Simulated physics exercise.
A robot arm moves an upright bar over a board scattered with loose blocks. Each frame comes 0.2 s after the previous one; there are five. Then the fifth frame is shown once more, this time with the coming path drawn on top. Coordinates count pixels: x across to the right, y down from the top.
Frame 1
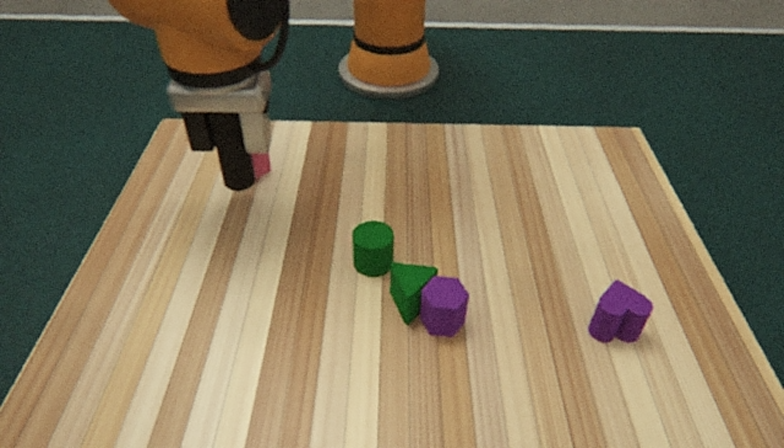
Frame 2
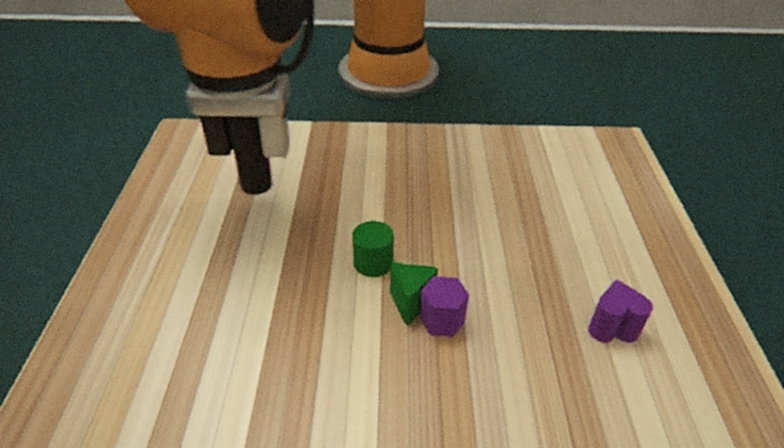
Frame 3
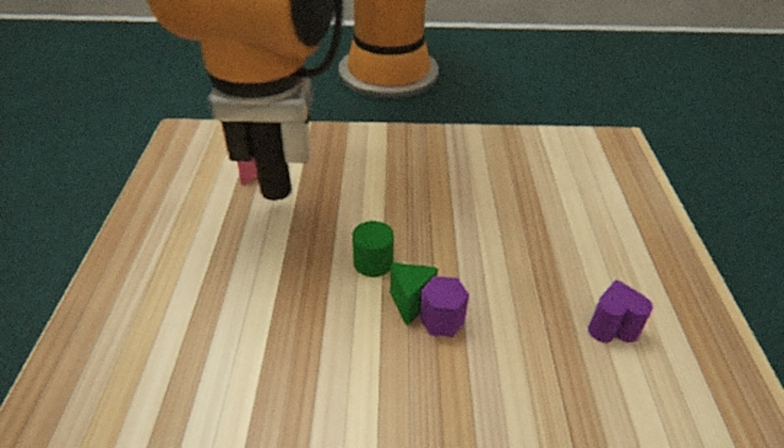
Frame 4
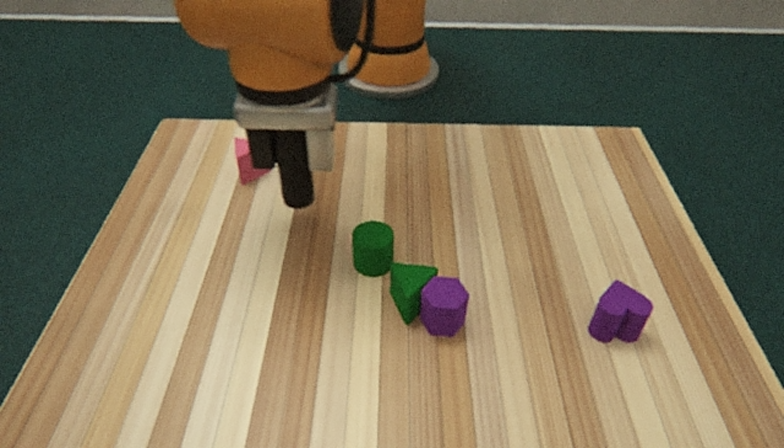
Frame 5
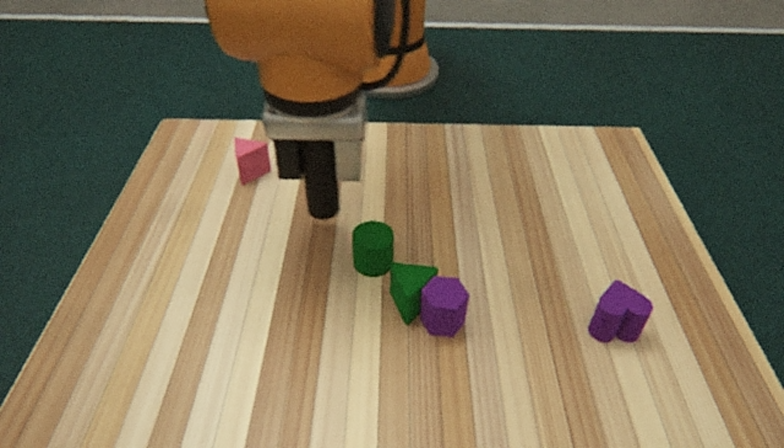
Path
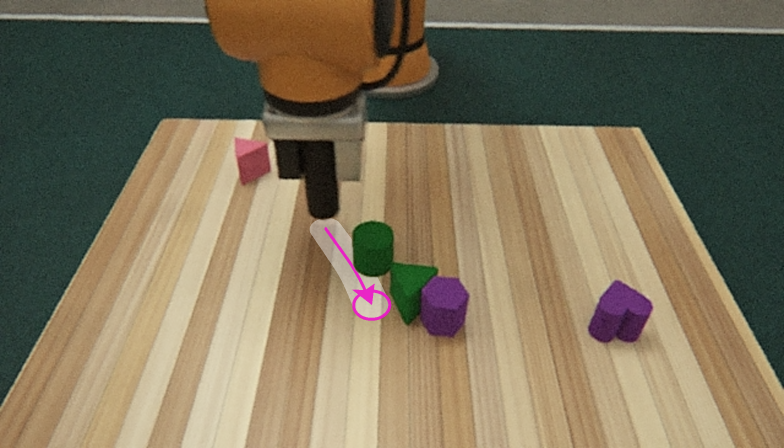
On a striped wooden board, a robot arm moves an upright black bar rightward and slightly nearer, uncovering a pink block behind it, while the green cylinder, green triangular piece and two purple blocks stay still.
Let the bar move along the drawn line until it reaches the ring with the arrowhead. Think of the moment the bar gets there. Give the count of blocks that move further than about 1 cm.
I'm going with one.
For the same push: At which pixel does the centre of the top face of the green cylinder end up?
So, by the moment the path ends, you'll find the top centre of the green cylinder at (400, 249).
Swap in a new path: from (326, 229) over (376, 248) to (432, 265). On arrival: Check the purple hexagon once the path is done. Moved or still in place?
It is untouched.
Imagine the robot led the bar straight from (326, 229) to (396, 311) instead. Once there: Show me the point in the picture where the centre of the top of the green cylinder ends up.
I expect it at (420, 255).
The line goes from (326, 229) over (350, 263) to (372, 305).
On the path given first. One third of the way, bar at (341, 232); nothing pushed yet.
Two thirds of the way, bar at (357, 257); green cylinder at (397, 247).
At the end, bar at (371, 286); green cylinder at (400, 249); green triangular piece unmoved.
